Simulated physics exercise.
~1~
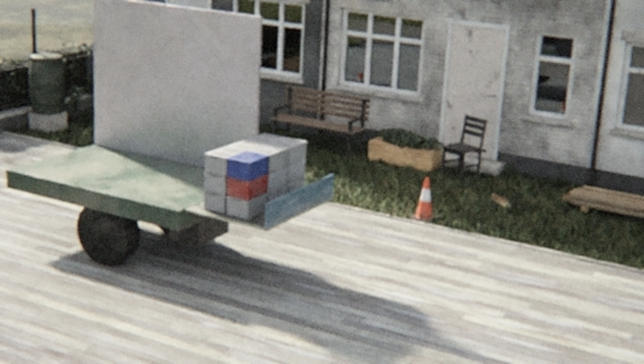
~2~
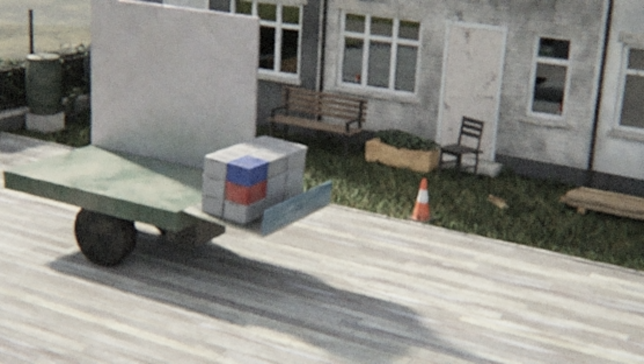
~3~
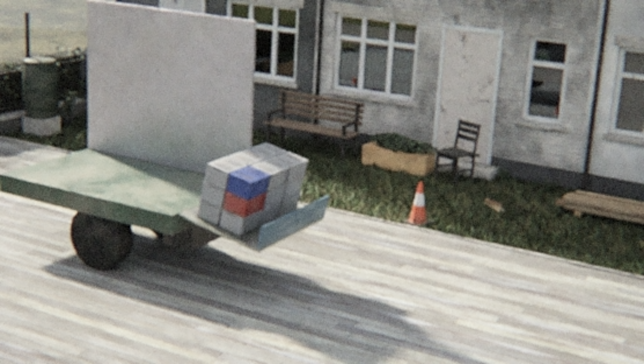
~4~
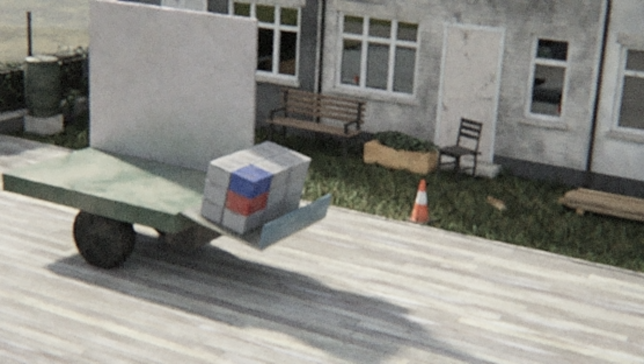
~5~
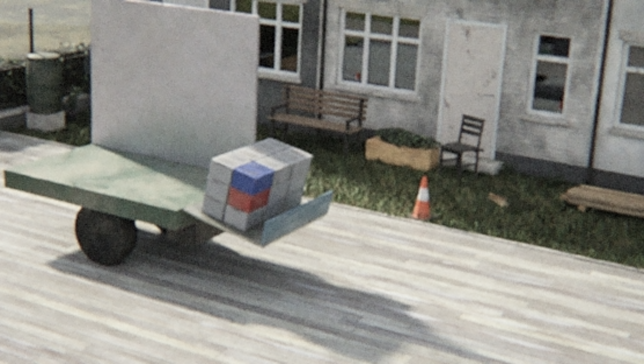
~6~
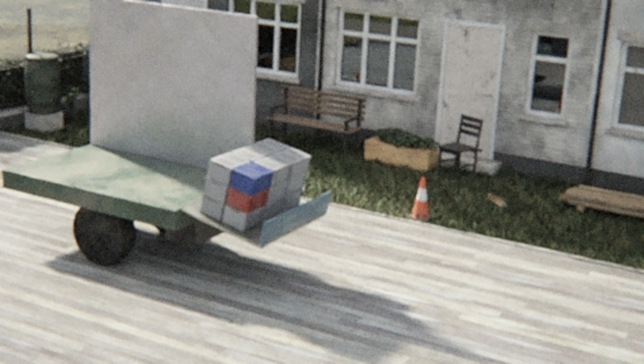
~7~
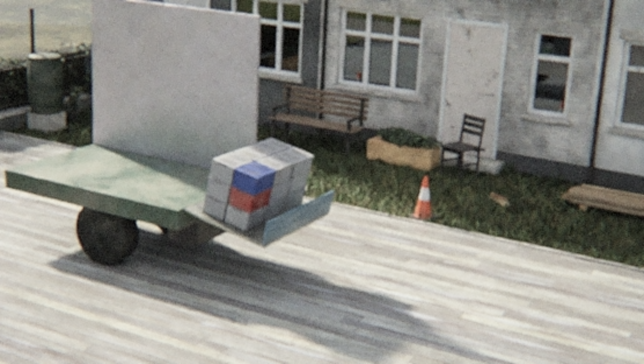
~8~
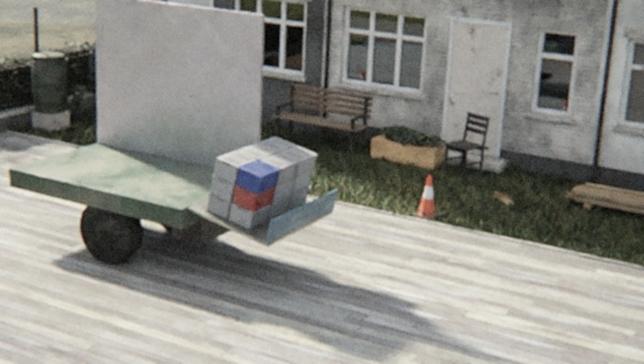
At first, a block of pale grey totes, with one blue and one red tote picked out on its near face, sits on the level tail lift of a parked lorry in a yard beside a weathered house. The camera sways slightly throughout. The platform then dips, its outer edge dropping towards the right, and the whole stack tilts with it. The dip soon stops at a gentle slope. The totes stay packed together behind the raised lip, none of them sliding away or falling. In the end, the tilted stack rests still on the platform, blue above red.
